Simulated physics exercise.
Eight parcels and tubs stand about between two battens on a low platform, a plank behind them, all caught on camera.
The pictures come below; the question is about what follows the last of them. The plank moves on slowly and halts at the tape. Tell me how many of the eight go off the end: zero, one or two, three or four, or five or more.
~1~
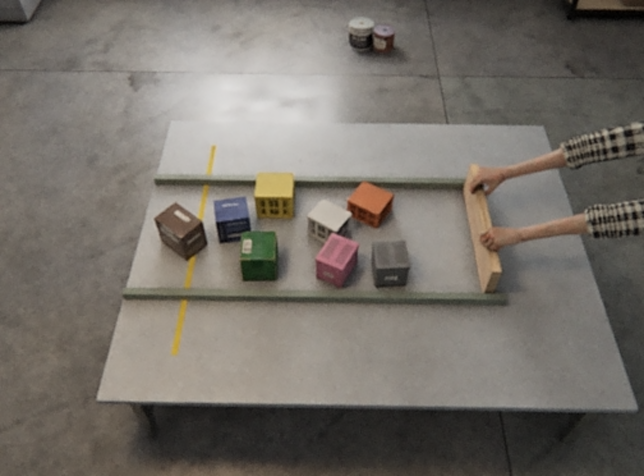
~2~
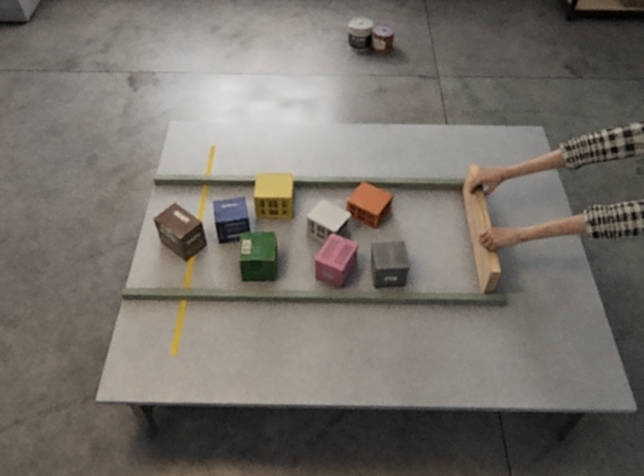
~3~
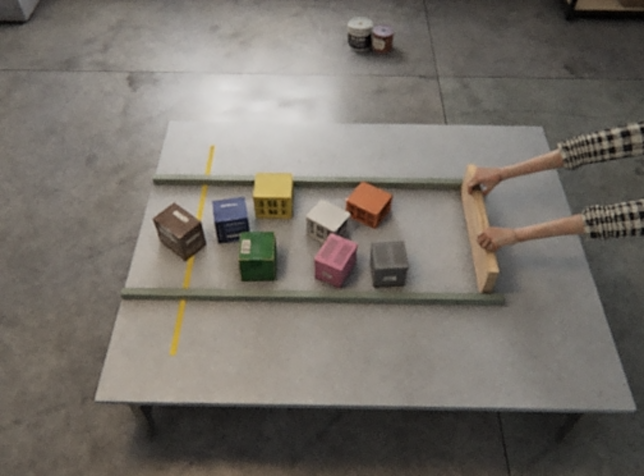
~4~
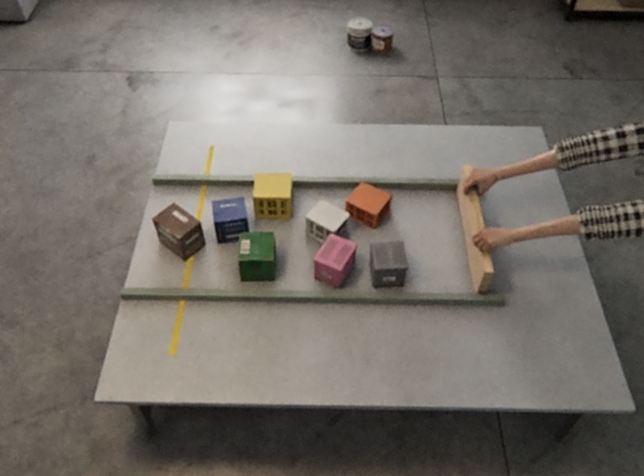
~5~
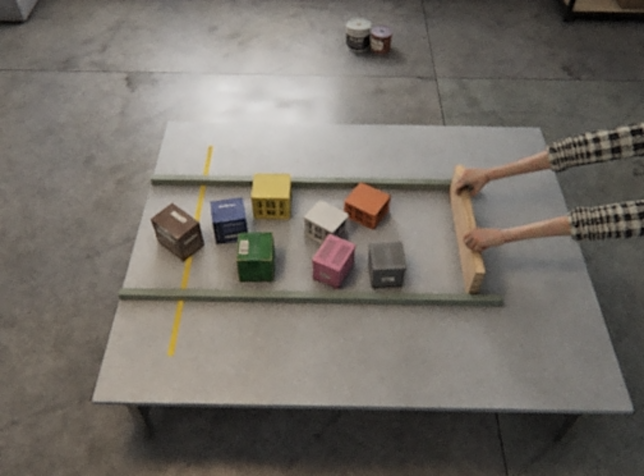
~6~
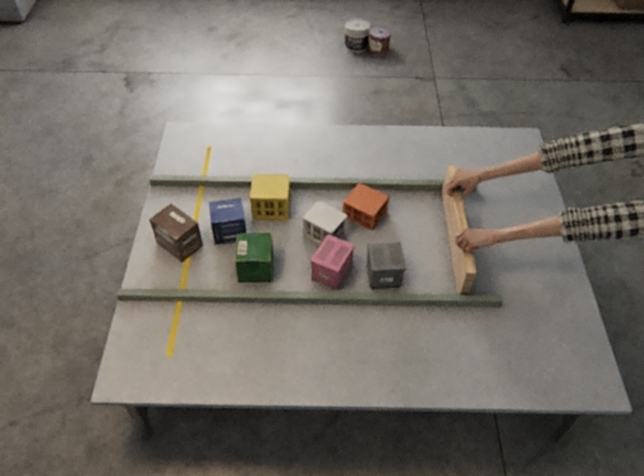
One, maybe two go over.
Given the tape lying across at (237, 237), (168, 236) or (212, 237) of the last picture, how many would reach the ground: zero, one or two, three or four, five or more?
Not one; 5 or more; one to two.
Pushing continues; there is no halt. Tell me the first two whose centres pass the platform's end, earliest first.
Sequence: Brown box before green parcel.
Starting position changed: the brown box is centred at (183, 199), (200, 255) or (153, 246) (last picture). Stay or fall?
In order of the places given, the brown box is gone, then is gone, then is gone.
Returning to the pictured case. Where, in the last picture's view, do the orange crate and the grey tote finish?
The orange crate ends at (179, 204) and the grey tote at (167, 261).
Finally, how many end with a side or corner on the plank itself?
The figure is 3.
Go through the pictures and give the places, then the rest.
Brown box (181, 232); blue box (233, 220); green parcel (260, 256); plank (481, 227); tape (197, 235), in the first frame.
Blue box (232, 221); plank (480, 227), in the second frame.
Green parcel (258, 256); orange crate (369, 205), in the third frame.
Brown box (180, 232); white crate (328, 224), in the fourth frame.
Blue box (230, 221); yellow crate (272, 196), in the fifth frame.
Brown box (177, 233); blue box (228, 221); green parcel (255, 257); plank (457, 228); tape (192, 236), in the sixth frame.
A little later, none off yet; brown box at rest near (177, 233); blue box at rest near (228, 221); green parcel at rest near (255, 257).
Next, none off yet; brown box shifted a little near (170, 231); blue box at rest near (227, 223); green parcel shifted about its own width near (198, 255).
When it is over, the number that fall off is one or two; down, green parcel and brown box.
